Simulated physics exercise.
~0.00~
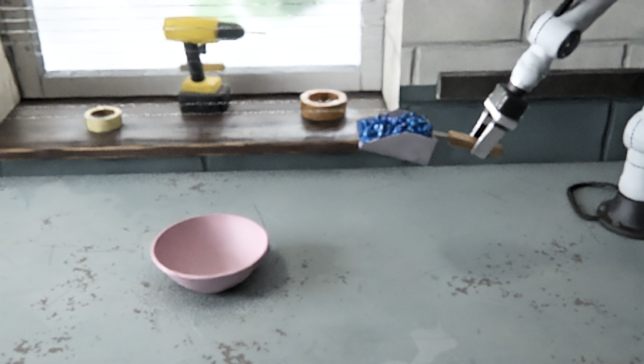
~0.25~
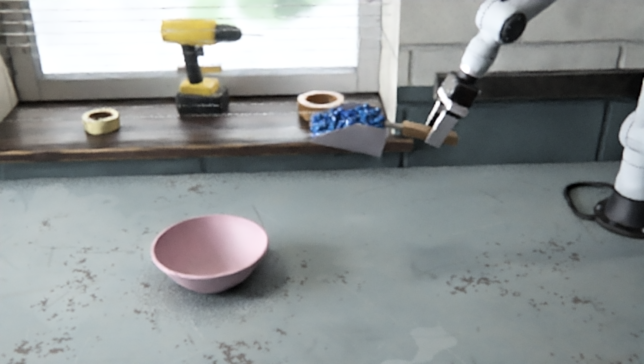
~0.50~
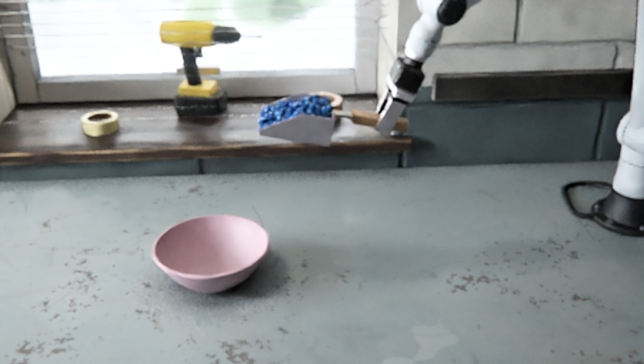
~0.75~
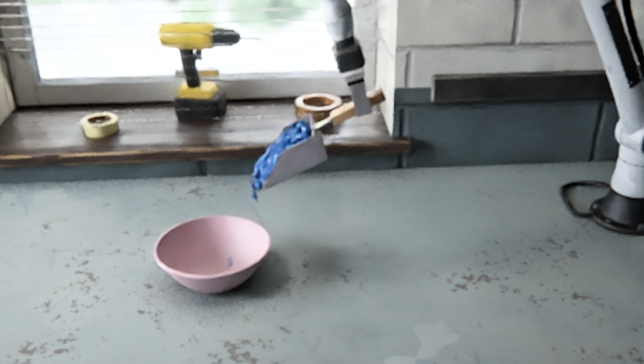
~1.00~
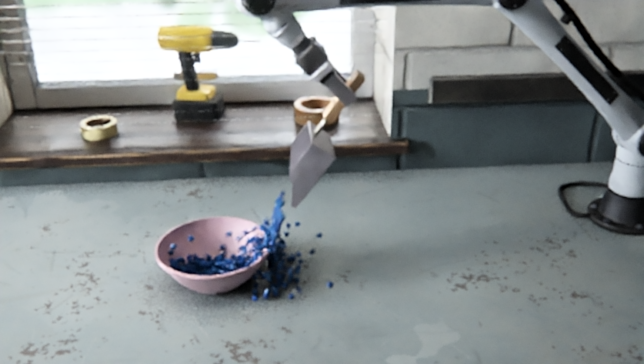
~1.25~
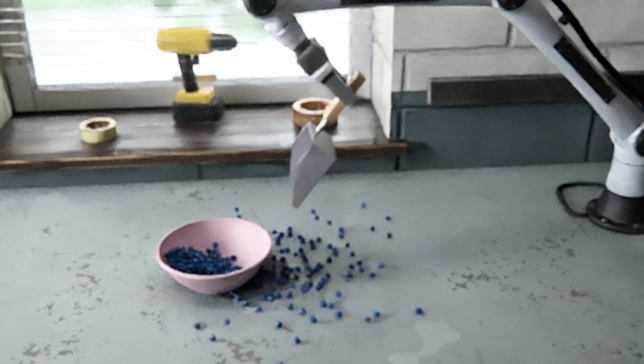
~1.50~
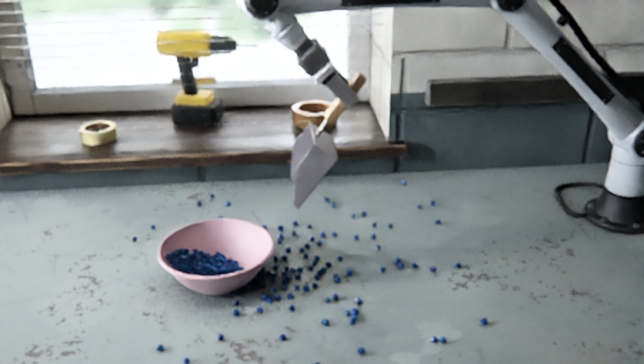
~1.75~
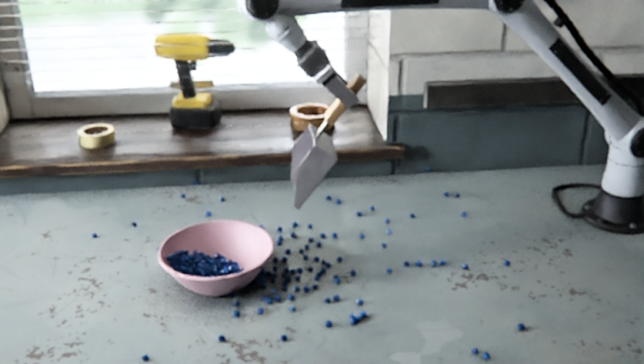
A robot arm carries a grey scoop heaped with small blue beads to the left, past a window sill holding a yellow drill and rolls of tape. It slows near a pink bowl standing on a worn grey table, then tips the scoop steeply so the beads start to slide off its front. They pour down in a stream, some dropping into the bowl and others striking around its right side. The stray beads bounce and roll outward across the tabletop. The arm holds the emptied scoop still, with most beads in the bowl and many scattered around it.
